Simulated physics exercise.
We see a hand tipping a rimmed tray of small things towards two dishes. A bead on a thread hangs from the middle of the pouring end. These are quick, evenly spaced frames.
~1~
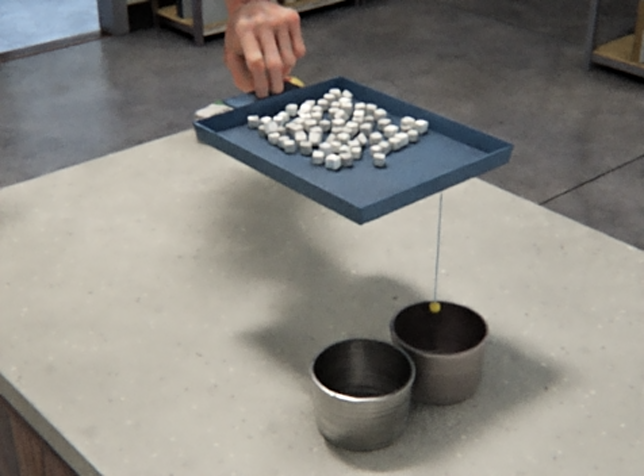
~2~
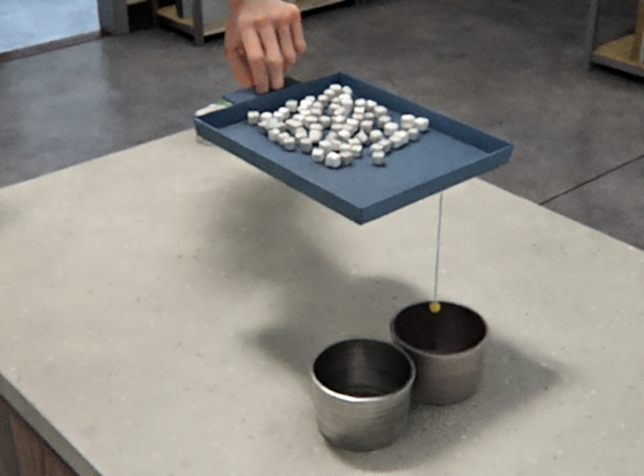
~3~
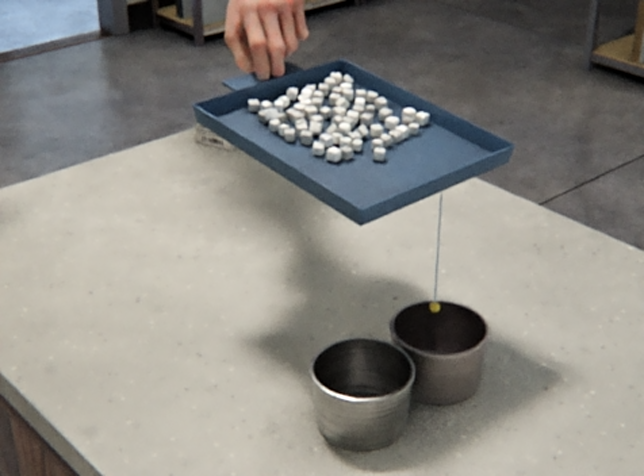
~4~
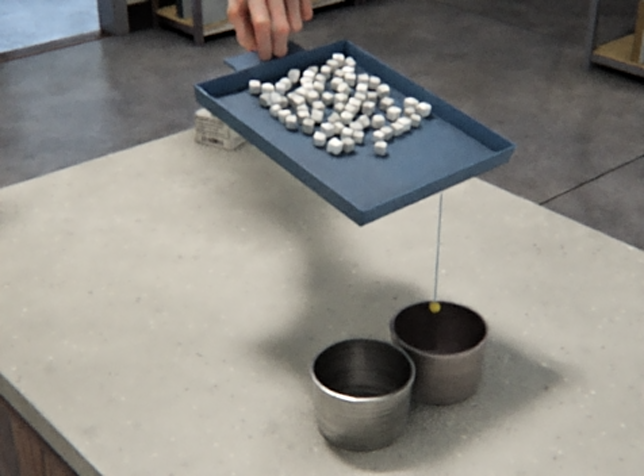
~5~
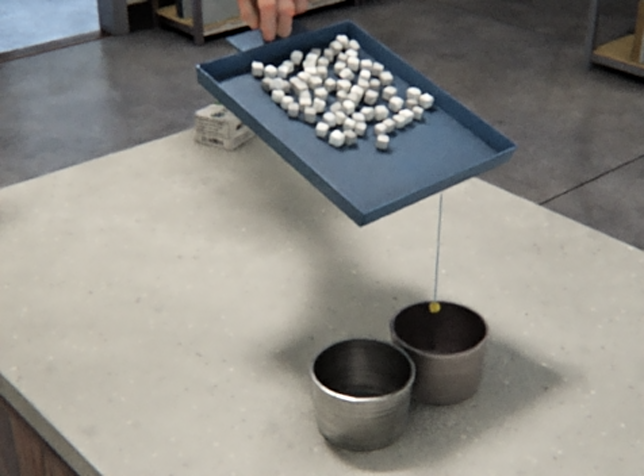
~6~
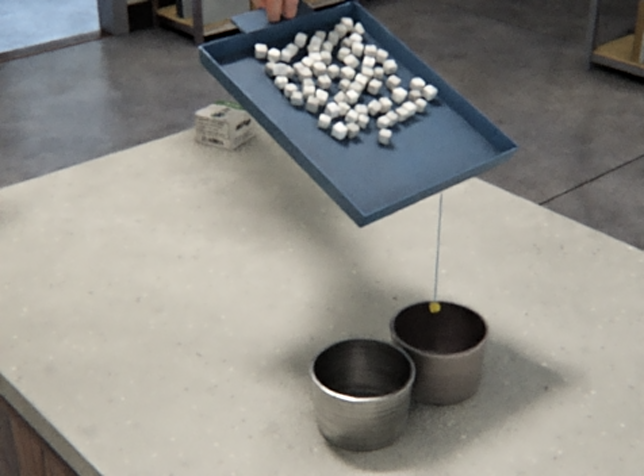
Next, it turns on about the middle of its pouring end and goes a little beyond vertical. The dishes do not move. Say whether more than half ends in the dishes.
In the dishes lies only the smaller part of it.
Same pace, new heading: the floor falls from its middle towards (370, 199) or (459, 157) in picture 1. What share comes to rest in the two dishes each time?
Roughly 70 per cent, and 0 per cent.
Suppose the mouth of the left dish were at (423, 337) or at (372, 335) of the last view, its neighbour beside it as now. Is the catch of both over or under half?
In turn: Below a half; not half.
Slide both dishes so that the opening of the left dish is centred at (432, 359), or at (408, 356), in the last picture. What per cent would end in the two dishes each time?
Near 60 % and 40 %.
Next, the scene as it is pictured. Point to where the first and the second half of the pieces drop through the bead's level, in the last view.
First near (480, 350), later near (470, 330).
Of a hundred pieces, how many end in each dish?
About: Left dish 10, right dish 10 per cent.
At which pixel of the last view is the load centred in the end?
At about (531, 446).
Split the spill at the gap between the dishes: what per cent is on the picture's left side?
Near 10 %.
Shortly afterwards, tray tipped steeply; the bulk on the tray; a little in the air.
Next, tray tipped past a quarter turn; near a third on the tray; only a few in the left dish; a little in the right dish; near half outside both; a little in the air.
Some moments later, tray tipped past a quarter turn; a little in the left dish; a little in the right dish; the bulk outside both.
In the end, tray tipped past a quarter turn; a little in the left dish; a little in the right dish; the bulk outside both.
